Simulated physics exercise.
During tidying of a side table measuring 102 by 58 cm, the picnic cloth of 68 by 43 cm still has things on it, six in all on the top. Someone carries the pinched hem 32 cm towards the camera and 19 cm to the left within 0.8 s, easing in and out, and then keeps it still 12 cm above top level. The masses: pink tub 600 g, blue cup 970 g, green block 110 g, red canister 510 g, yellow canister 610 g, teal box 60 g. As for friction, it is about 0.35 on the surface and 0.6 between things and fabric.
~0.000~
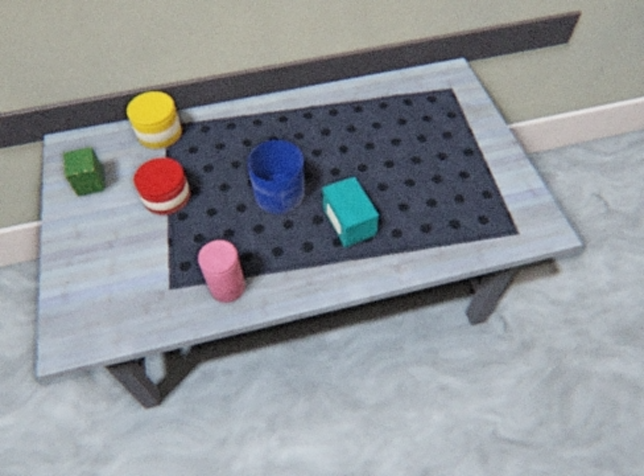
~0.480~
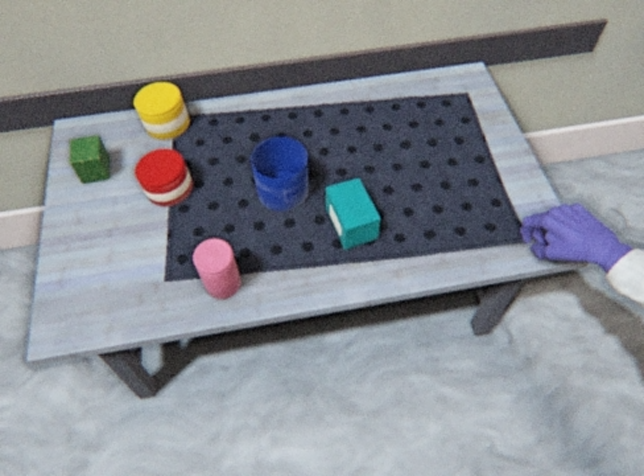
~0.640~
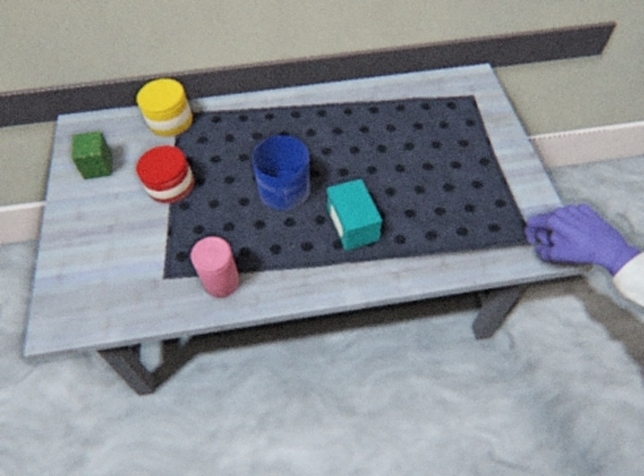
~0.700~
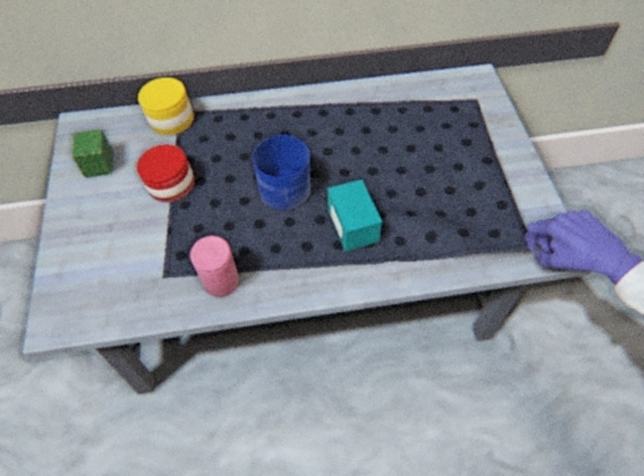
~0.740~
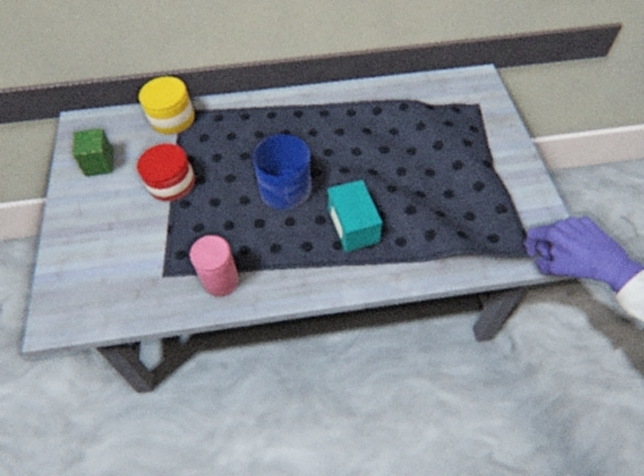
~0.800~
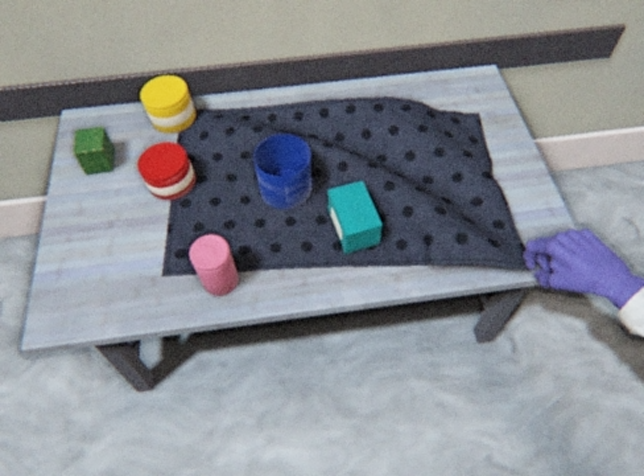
Purple-gloved hand gripping a dark dotted cloth's corner and pulling it slightly towards the camera, wrinkling it while the tabletop objects stay put.
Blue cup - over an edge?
No.
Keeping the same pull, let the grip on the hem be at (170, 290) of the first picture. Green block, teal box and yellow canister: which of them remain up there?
Note - green block: Still on top; teal box: Off the top; yellow canister: Still on top.
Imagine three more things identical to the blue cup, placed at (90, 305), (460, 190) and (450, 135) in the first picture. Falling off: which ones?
Taking them one by one: Is left on top, then is lost, then is lost.
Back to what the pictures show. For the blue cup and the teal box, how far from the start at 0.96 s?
The blue cup is 0 cm out, the teal box 4 cm.
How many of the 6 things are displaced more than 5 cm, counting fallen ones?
It adds up to 2.
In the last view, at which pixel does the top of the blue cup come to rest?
(323, 202).
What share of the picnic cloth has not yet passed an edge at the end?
Roughly 65% of it.
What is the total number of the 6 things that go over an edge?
After counting, the figure is 0.
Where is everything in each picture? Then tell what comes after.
The first frame shows shows, blue cup (276, 161); picnic cloth corners (169, 290) (452, 88) (520, 234).
The second frame shows shows, picnic cloth corners (165, 282) (468, 93); grip (529, 242).
The third frame shows shows, picnic cloth corners (163, 280) (474, 95); grip (534, 243).
The fourth frame shows shows, picnic cloth corners (163, 278) (477, 99); grip (534, 249).
The fifth frame shows shows, picnic cloth corners (163, 278) (479, 104); grip (534, 255).
The sixth frame shows shows, blue cup (282, 155); picnic cloth corners (162, 277) (479, 113); grip (533, 267).
By 1.0 s, 95 % of the picnic cloth is still over the top; teal box 5 cm off its start.
By 1.1 s, 85 % of the picnic cloth is still over the top; blue cup 5 cm off its start, teal box 12 cm off its start.
By 1.3 s, 70 % of the picnic cloth is still over the top; blue cup 11 cm off its start at (316, 193), teal box 19 cm off its start at (315, 286).
By 1.4 s, 65 % of the picnic cloth is still over the top; blue cup 13 cm off its start, teal box 19 cm off its start.
By 3.0 s, 65 % of the picnic cloth is still over the top; blue cup 13 cm off its start at (323, 202), teal box 20 cm off its start at (317, 295).
